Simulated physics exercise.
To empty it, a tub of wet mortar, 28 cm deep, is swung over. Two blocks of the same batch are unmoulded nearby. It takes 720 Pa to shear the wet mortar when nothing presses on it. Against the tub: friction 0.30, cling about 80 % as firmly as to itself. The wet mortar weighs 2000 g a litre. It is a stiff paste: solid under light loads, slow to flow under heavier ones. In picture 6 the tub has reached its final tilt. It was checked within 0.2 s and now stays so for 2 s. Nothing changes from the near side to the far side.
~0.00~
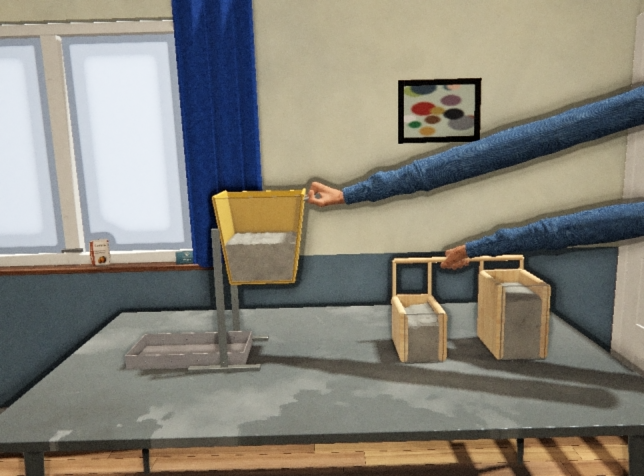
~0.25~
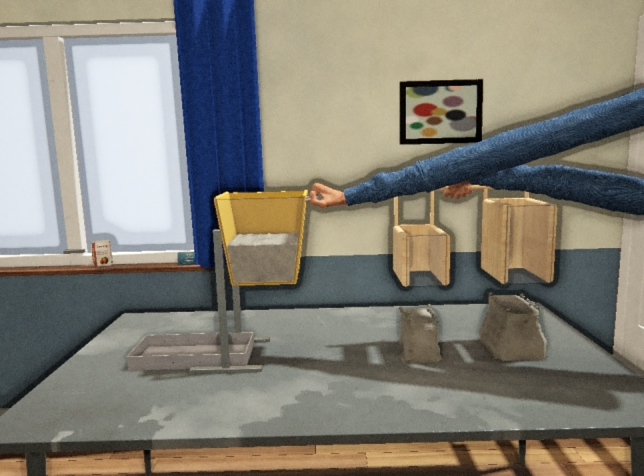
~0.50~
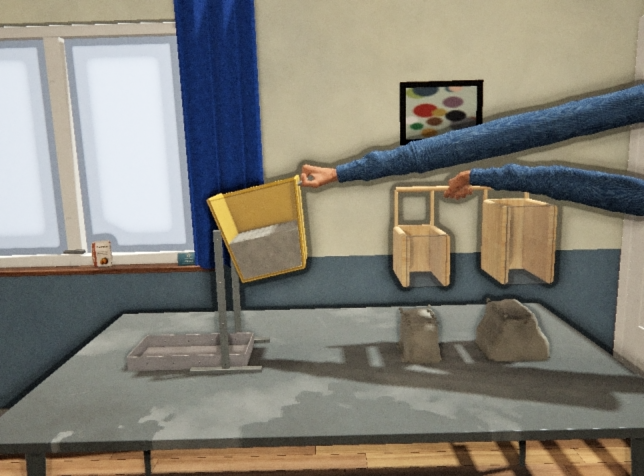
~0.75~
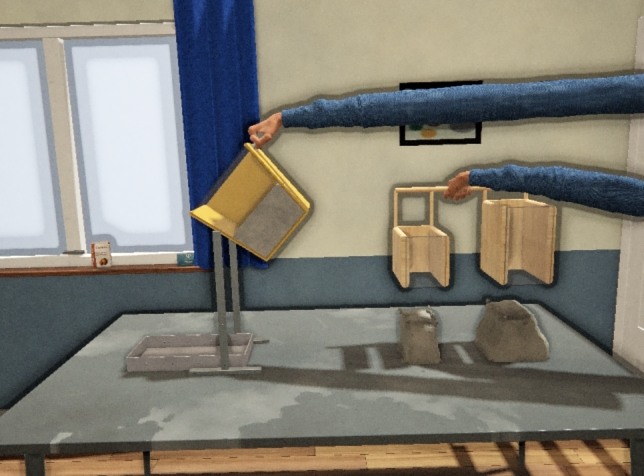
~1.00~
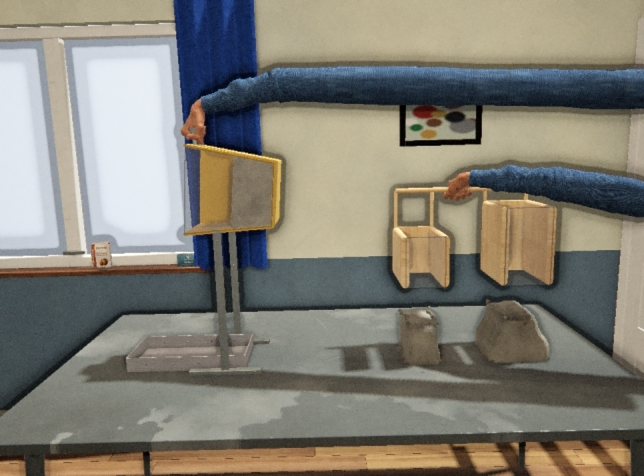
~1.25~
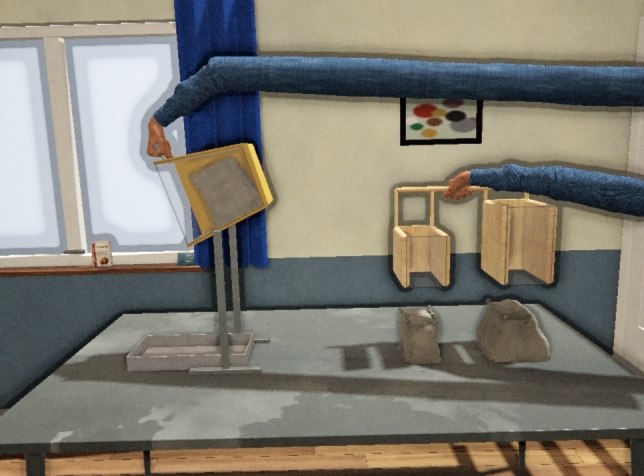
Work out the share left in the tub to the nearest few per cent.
Expect roughly 5 %.
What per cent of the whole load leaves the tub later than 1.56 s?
Near 40 %.
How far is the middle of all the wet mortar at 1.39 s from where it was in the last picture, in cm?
Roughly 9 cm.
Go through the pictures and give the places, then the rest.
The first picture shows handle-side rim at (301, 195), tilt 0 degrees; crest of the wet mortar at (271, 243); block heights 14 cm, 22 cm (left to right).
The second picture shows handle-side rim at (302, 196), tilt 0 degrees; crest of the wet mortar at (273, 244); block heights 14 cm, 18 cm (left to right).
The third picture shows handle-side rim at (293, 180), tilt 12 degrees; crest of the wet mortar at (293, 229); block heights 14 cm, 16 cm (left to right).
The fourth picture shows handle-side rim at (244, 146), tilt 48 degrees; crest of the wet mortar at (279, 185); block heights 14 cm, 16 cm (left to right).
The fifth picture shows handle-side rim at (185, 147), tilt 86 degrees; crest of the wet mortar at (237, 158); block heights 14 cm, 16 cm (left to right).
The sixth picture shows handle-side rim at (155, 165), tilt 108 degrees; crest of the wet mortar at (224, 160); block heights 14 cm, 16 cm (left to right).
After 1.39 s, the tub is at 108 degrees and holds 98 %.
After 1.56 s, the tub is at 108 degrees and holds 46 %.
After 1.73 s, the tub is at 108 degrees and holds 33 %.
After 1.90 s, the tub is at 108 degrees and holds 5 %.
After 3.25 s, the tub is at 108 degrees and holds 5 %.
